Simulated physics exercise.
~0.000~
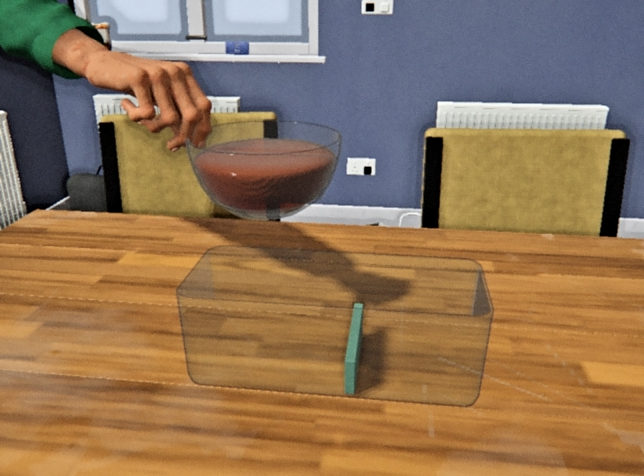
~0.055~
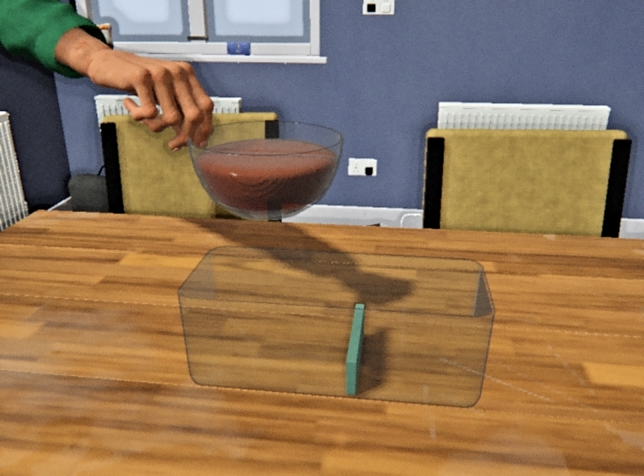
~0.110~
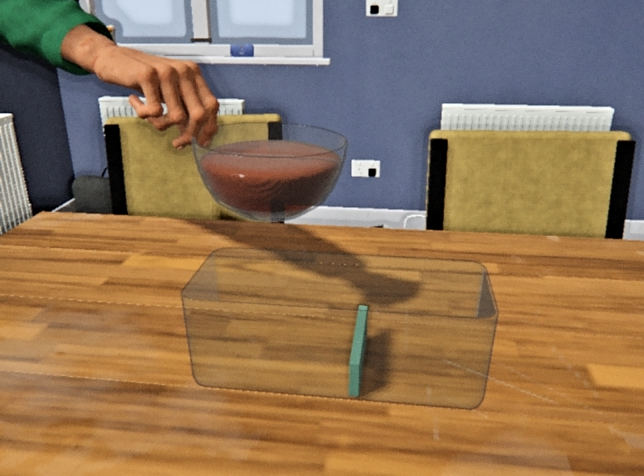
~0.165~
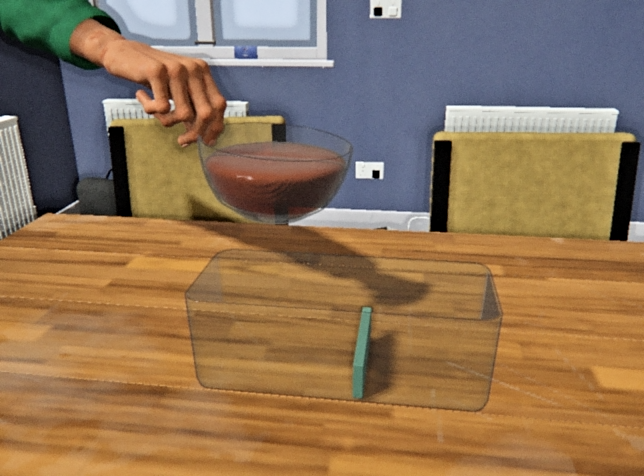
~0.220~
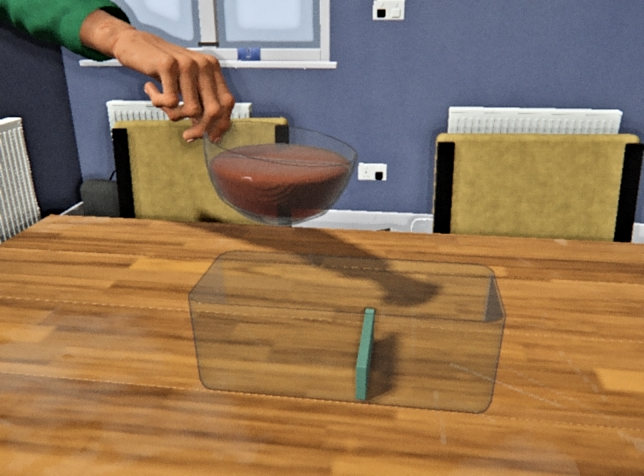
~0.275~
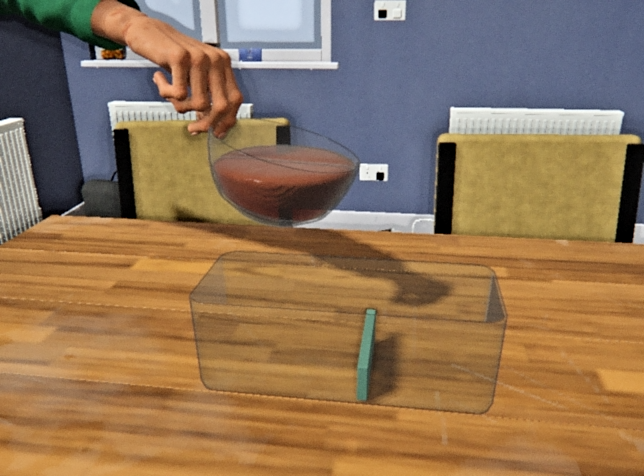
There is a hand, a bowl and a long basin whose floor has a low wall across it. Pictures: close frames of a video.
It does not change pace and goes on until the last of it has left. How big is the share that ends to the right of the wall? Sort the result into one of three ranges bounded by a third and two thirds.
It falls in the top range, above two thirds.
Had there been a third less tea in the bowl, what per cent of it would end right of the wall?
Best guess: Around 70 %.
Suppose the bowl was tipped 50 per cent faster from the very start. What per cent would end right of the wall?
Something like 65 percent.
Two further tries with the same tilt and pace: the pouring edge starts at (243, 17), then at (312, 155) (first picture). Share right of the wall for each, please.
15 %, 55 %.
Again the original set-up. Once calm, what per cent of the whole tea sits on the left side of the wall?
That is roughly 20 percent of it.
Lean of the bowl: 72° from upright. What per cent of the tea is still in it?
It comes to 40 per cent or so.
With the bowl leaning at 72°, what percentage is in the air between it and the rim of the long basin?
Airborne share: Approx. 35 %.
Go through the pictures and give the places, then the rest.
The first picture shows tilt 0°; pouring edge (340, 140); surface from (199, 150) to (337, 156); the long basin's rim runs from (194, 270) to (486, 287); the wall's top is at (355, 331).
The second picture shows tilt 1°; pouring edge (342, 142); surface from (200, 150) to (338, 156).
The third picture shows tilt 3°; pouring edge (346, 146); surface from (204, 152) to (342, 160).
The fourth picture shows tilt 6°; pouring edge (351, 152); surface from (211, 154) to (347, 162).
The fifth picture shows tilt 10°; pouring edge (356, 159); surface from (214, 155) to (352, 164).
The sixth picture shows tilt 15°; pouring edge (359, 167); surface from (218, 156) to (356, 165).
A moment on, the bowl is tipped part way and 42 per cent is still to pour, 0 is left of the wall and 24 right of it.
Next, the bowl is tipped right over and 1 per cent is still to pour, 15 is left of the wall and 79 right of it.
Then the bowl is tipped right over and 0 per cent is still to pour, 21 is left of the wall and 79 right of it.
Later the bowl is tipped right over and 0 per cent is still to pour, 22 is left of the wall and 78 right of it.
Finally, 22 per cent lies left of the wall, 78 right of it and 0 outside.
